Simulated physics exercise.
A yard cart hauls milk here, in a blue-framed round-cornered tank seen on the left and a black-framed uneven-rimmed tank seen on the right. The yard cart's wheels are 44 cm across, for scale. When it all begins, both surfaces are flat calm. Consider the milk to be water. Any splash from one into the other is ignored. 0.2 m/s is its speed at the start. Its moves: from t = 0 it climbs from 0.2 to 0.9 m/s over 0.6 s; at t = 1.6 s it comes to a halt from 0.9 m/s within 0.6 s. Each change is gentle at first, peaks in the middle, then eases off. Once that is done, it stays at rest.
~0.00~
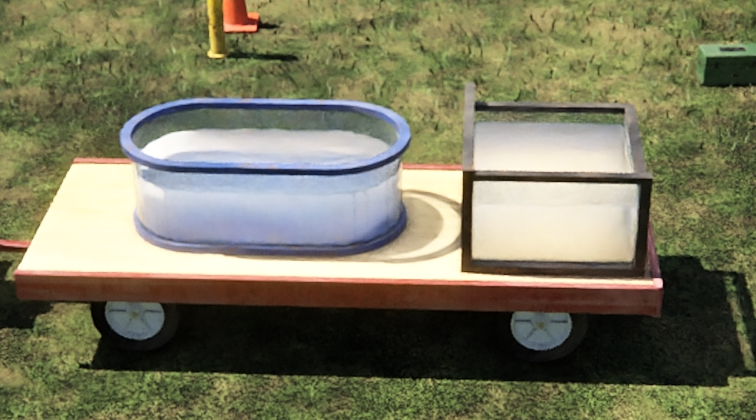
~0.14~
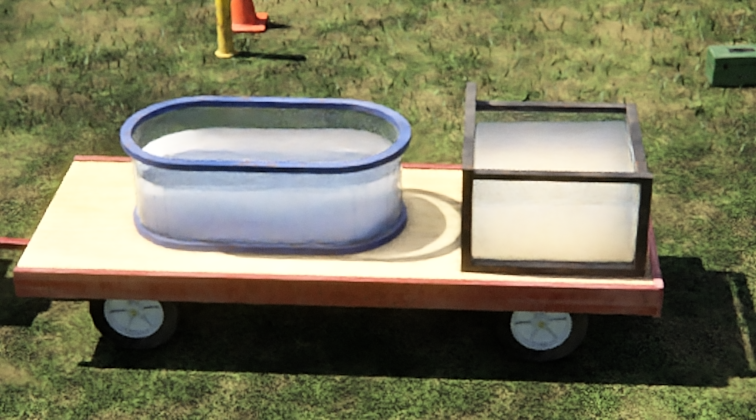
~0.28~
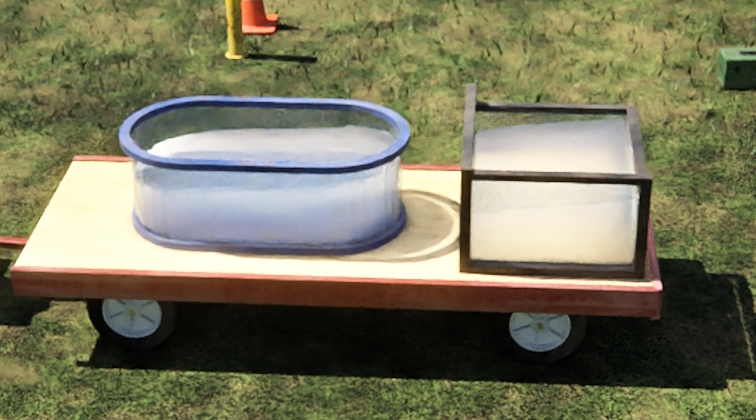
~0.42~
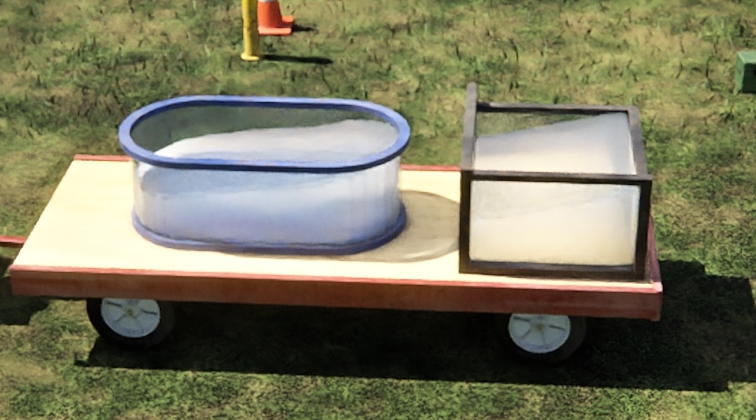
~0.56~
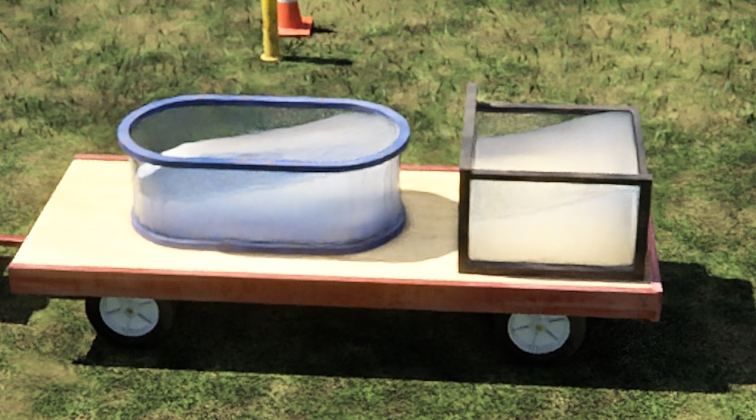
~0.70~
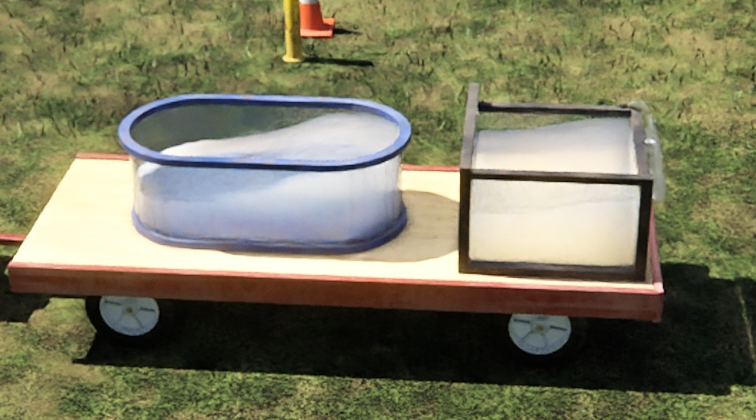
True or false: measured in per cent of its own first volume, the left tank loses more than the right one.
False; the right one loses more.
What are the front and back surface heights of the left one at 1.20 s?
Level, front = 40 cm; level, back = 24 cm.
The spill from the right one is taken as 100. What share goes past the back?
It comes to about 70 per cent of the spill.
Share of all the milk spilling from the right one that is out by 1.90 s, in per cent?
Roughly 10 % of the total.
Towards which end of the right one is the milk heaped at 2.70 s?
Rearward.
By 1.20 s the left one has lost nothing (front 40 cm, back 24 cm); the right one has lost 1 per cent, over the back (front 38 cm, back 26 cm).
By 1.90 s the left one has lost nothing (front 29 cm, back 25 cm); the right one has lost 1 per cent, over the back (front 36 cm, back 26 cm).
By 2.70 s the left one has lost nothing (front 28 cm, back 25 cm); the right one has lost 2 per cent, over the far side and the front, a little elsewhere (front 20 cm, back 51 cm).
By 5.18 s the left one has lost nothing; the right one has lost 6 per cent, mostly over the back, some over the far side.
